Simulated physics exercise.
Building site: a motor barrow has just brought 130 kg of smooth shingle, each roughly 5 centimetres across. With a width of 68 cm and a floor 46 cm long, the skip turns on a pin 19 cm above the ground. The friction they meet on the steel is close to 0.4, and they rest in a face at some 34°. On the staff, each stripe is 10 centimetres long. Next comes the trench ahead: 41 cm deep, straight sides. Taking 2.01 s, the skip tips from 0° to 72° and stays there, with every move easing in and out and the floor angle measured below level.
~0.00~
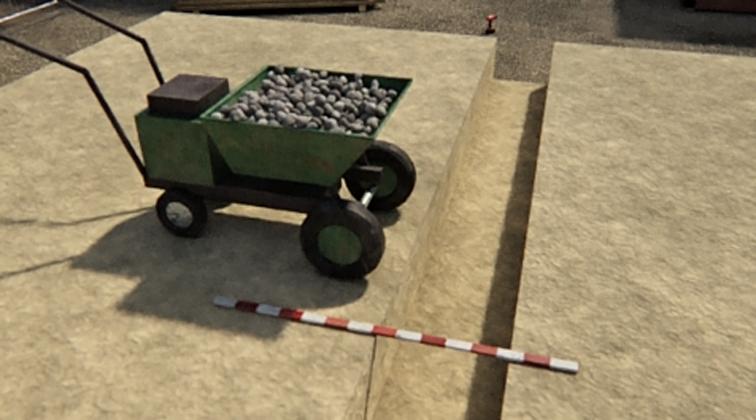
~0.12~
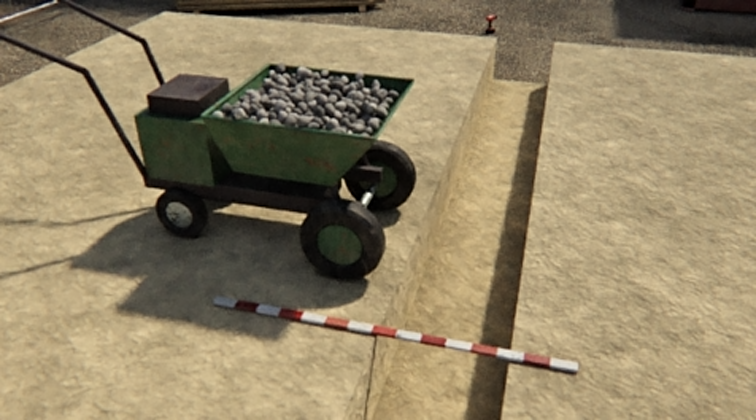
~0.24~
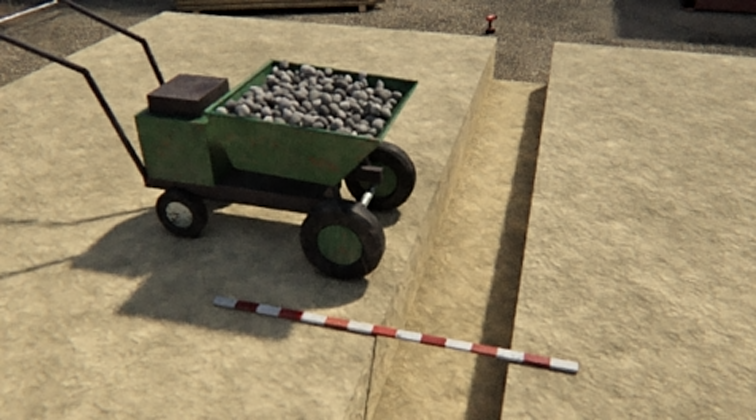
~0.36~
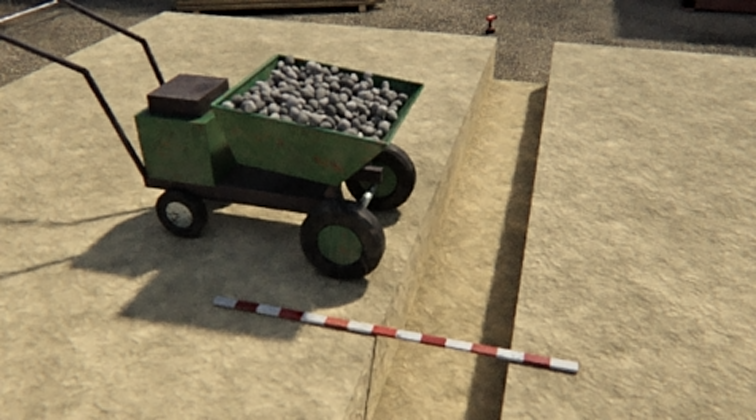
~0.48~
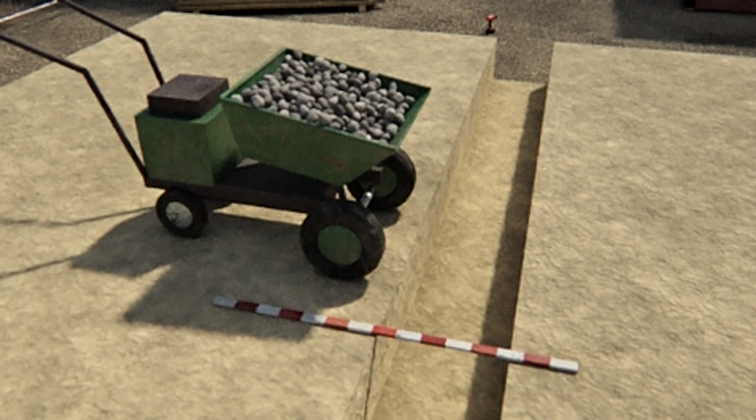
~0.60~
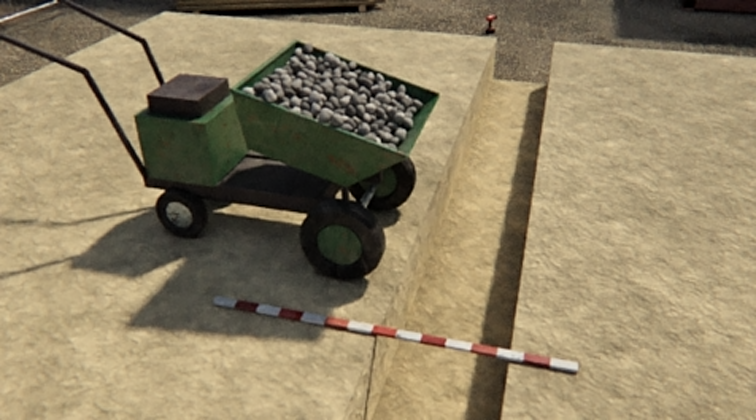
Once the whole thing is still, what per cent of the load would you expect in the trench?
I would expect about 71 per cent.
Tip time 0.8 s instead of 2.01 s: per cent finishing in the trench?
It would be near 55 percent.
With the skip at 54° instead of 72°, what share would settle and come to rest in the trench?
Close to 60 per cent then.
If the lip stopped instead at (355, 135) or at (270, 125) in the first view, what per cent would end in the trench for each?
Near 95 per cent from the first place, 95 from the second.
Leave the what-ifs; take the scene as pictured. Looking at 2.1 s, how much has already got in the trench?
Approx. 45 % of the load.
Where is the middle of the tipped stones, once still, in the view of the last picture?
In the last view, about (494, 315).
After 1.5 s the floor is at 61°; 93 % in the skip, 7 % in the trench; the foremost stones are at (514, 281).
After 2.1 s the floor is at 72°; 30 % in the skip, 46 % in the trench, 24 % past the trench; the foremost stones are at (642, 281).
After 2.5 s the floor is at 72°; 9 % in the skip, 62 % in the trench, 29 % past the trench; the foremost stones are at (687, 289).
After 4.4 s the floor is at 72°; 0 % in the skip, 71 % in the trench, 29 % past the trench; the foremost stones are at (698, 282).
